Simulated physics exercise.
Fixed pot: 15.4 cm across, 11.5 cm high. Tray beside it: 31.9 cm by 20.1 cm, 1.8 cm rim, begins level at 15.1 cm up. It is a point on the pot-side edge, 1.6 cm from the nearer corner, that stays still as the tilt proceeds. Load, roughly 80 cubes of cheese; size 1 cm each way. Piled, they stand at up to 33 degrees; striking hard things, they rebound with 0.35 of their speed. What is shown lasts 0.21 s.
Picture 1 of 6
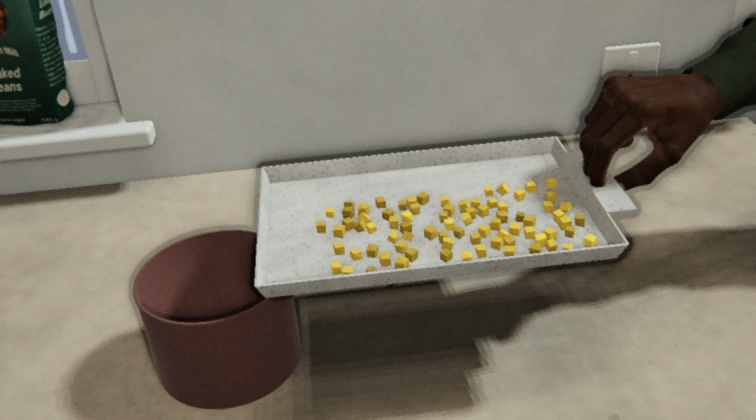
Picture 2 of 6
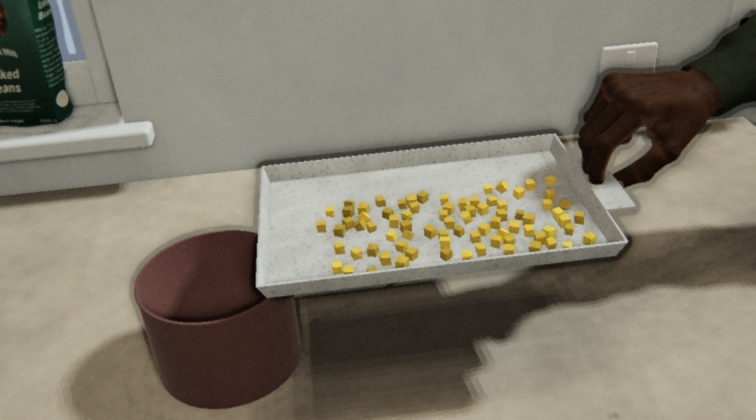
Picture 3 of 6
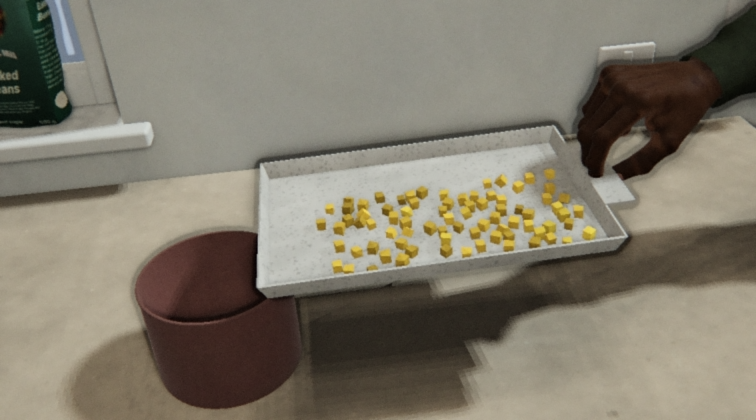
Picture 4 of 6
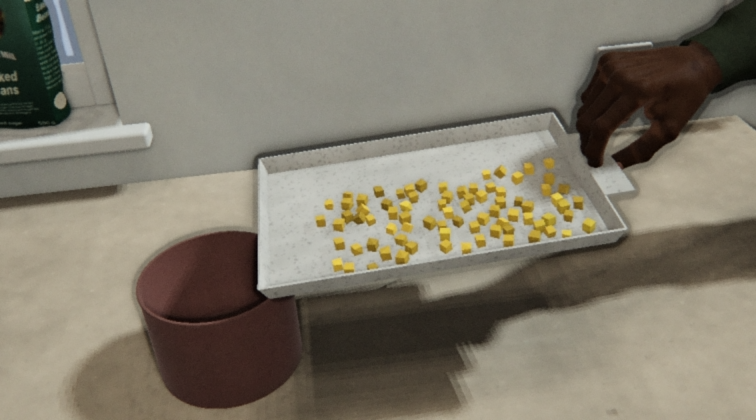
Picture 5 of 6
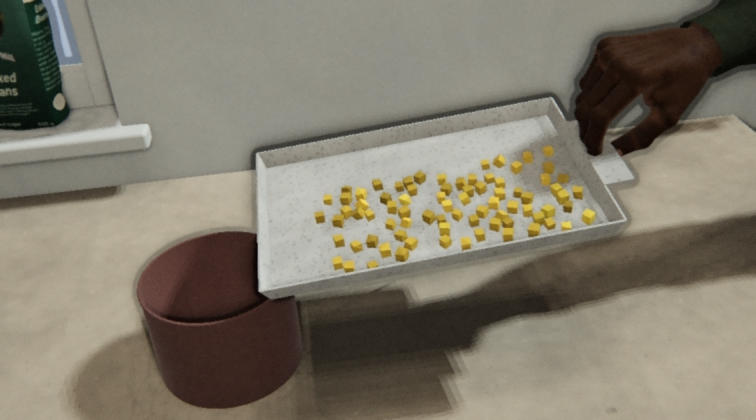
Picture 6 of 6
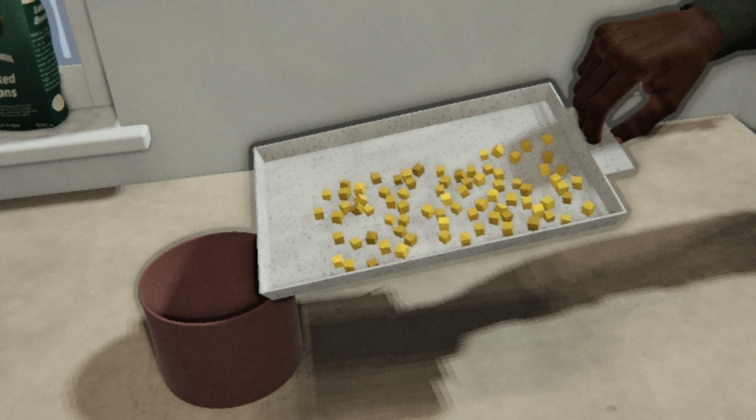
On a kitchen worktop, a hand gradually raising the right end of a white tray of yellow cubes beside a dark red pot.
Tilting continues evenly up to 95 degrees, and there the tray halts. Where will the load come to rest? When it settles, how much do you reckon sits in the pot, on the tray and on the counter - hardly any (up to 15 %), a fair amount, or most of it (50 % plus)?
I reckon pot: Hardly any; tray: Hardly any; counter: Most of it.
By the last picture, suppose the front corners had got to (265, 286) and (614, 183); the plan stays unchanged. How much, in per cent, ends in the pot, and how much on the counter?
Pot 0, counter 100.
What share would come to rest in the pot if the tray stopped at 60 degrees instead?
I'd say close to 0 percent.
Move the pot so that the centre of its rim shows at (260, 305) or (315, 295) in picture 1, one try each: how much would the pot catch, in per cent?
I'd say close to 50 percent for the first spot and 10 percent for the second.
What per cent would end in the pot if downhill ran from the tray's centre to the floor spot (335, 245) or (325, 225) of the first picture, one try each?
First try: Around 25 percent; second try: Around 70 percent.
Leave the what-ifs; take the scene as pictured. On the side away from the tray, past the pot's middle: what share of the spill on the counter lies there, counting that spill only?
It comes to near 40 percent.
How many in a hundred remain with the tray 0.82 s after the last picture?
Reading: Approx. 50%.
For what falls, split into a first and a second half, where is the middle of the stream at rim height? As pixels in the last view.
(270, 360) or so first, later (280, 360).
Then, 0.49 s after the last picture, tilt 52 degrees; the tray holds 100 %, the pot 0 %.
Then, 0.82 s after the last picture, tilt 78 degrees; the tray holds 50 %, the pot 0 %.
Then, 1.24 s after the last picture, tilt 95 degrees; the tray holds 0 %, the pot 0 %.
In the end, pot 0 %, tray 0 %, counter 100 %.
